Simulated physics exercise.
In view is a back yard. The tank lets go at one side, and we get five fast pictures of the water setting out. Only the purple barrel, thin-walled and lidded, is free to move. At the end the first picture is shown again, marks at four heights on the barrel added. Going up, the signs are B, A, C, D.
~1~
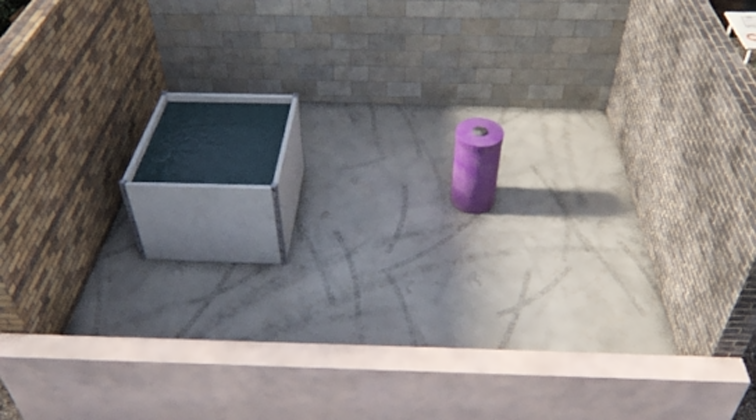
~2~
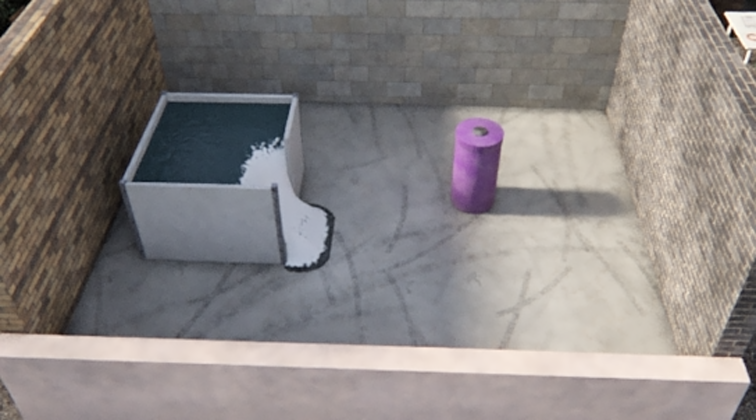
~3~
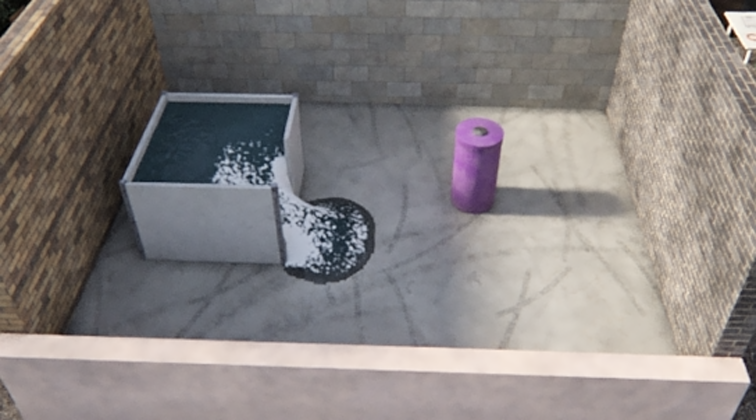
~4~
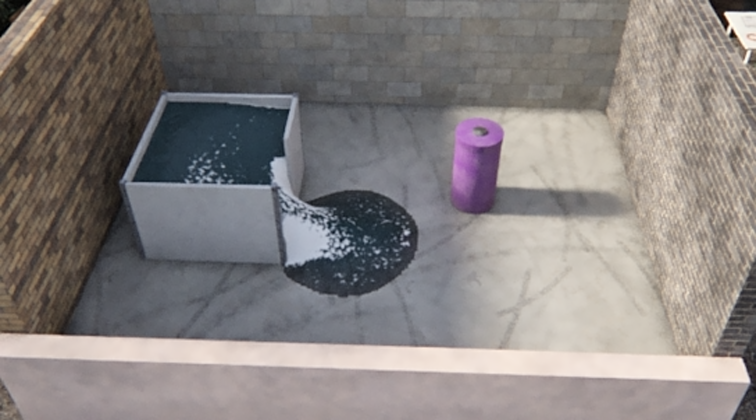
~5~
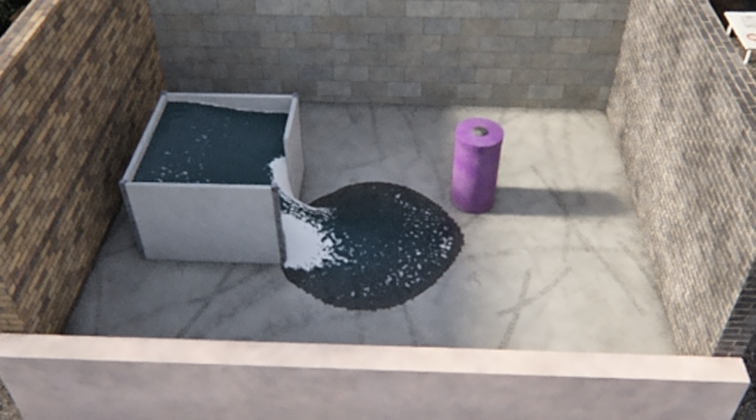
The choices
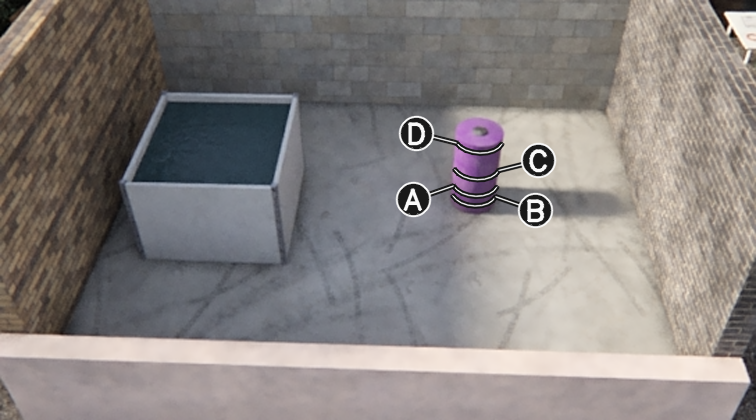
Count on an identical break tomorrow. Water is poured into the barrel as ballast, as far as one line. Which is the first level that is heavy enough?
Go for C.
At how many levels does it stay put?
Two of the four.
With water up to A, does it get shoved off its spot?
Yes, that goes wrong.
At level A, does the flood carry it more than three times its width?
No.
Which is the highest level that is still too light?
Here it is level A.
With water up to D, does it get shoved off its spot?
No.
On the marked copy, A at (475, 196); B at (474, 206); C at (477, 179); D at (480, 153); from the bottom up B, A, C, D.
Choosing A, it is pushed about its own width away.
Choosing B, it is pushed about 4 times its own width away.
Choosing C, it does not move.
Choosing D, it does not move.
